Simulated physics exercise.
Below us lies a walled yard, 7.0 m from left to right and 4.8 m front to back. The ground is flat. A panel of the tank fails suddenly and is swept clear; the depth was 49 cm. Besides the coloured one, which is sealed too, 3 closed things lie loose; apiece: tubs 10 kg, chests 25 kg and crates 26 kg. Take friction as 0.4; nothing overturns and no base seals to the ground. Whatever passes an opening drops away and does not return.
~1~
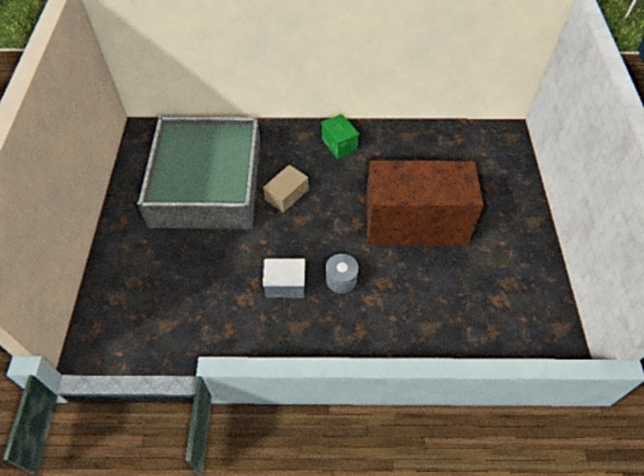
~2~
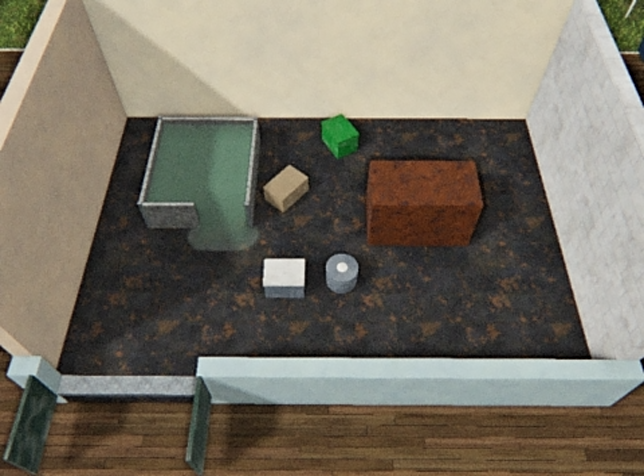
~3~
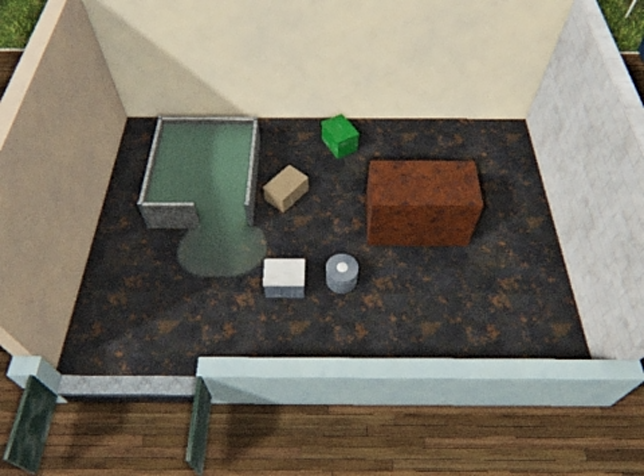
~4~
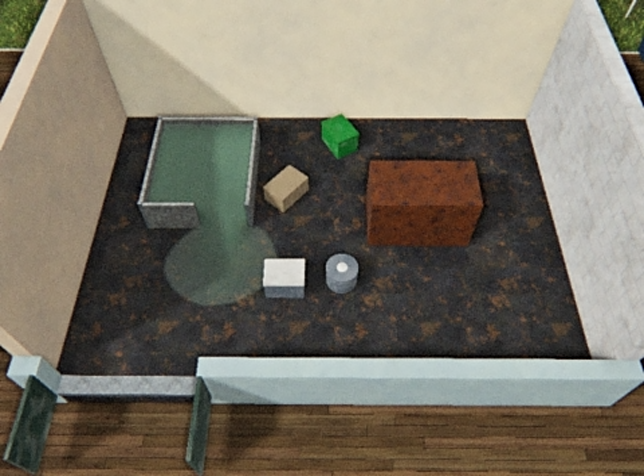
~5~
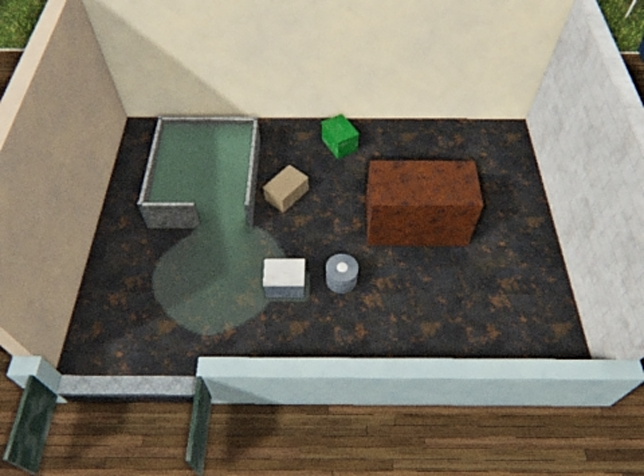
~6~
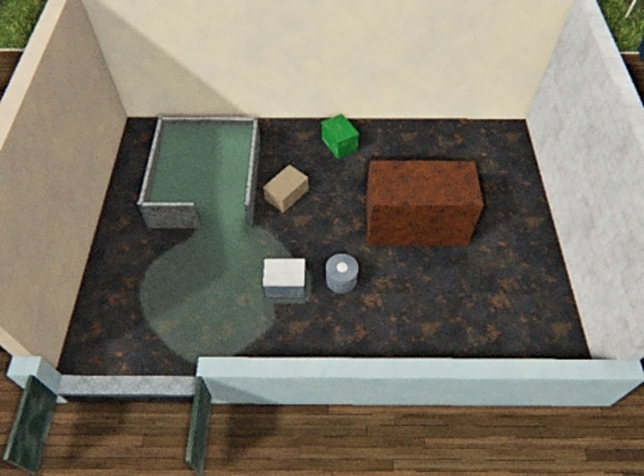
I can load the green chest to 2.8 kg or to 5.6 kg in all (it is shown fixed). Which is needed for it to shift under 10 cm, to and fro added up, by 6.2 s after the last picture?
For it, the lower weight is enough.
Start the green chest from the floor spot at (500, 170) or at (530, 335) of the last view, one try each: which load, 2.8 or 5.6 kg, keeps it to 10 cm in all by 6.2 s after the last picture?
In that order: Either load holds; neither holds.
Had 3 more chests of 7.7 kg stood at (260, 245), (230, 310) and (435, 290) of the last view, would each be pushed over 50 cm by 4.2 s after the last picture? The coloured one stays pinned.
In that order: More, over, short of it.
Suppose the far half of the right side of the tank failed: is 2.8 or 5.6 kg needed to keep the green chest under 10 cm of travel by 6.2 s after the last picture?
Then neither weight holds it.
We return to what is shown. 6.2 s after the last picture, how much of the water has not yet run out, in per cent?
About 68 per cent.
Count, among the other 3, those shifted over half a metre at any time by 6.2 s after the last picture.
1 of them.
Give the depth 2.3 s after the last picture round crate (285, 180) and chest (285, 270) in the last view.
About 0 and 7 cm.
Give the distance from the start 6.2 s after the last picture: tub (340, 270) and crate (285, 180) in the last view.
In that order: 30 cm, 0 cm.
Then, 0.6 s after the last picture the green chest would be 0 cm from its start with 2.8 kg and 0 cm from its start with 5.6 kg; 0 cm of water round it then.
Then, 2.3 s after the last picture the green chest would be 0 cm from its start with 2.8 kg and 0 cm from its start with 5.6 kg; 0 cm of water round it then.
Then, 4.2 s after the last picture the green chest would be 0 cm from its start with 2.8 kg and 0 cm from its start with 5.6 kg; 0 cm of water round it then.
Then, 6.2 s after the last picture the green chest would be 0 cm from its start with 2.8 kg and 0 cm from its start with 5.6 kg; 0 cm of water round it then.
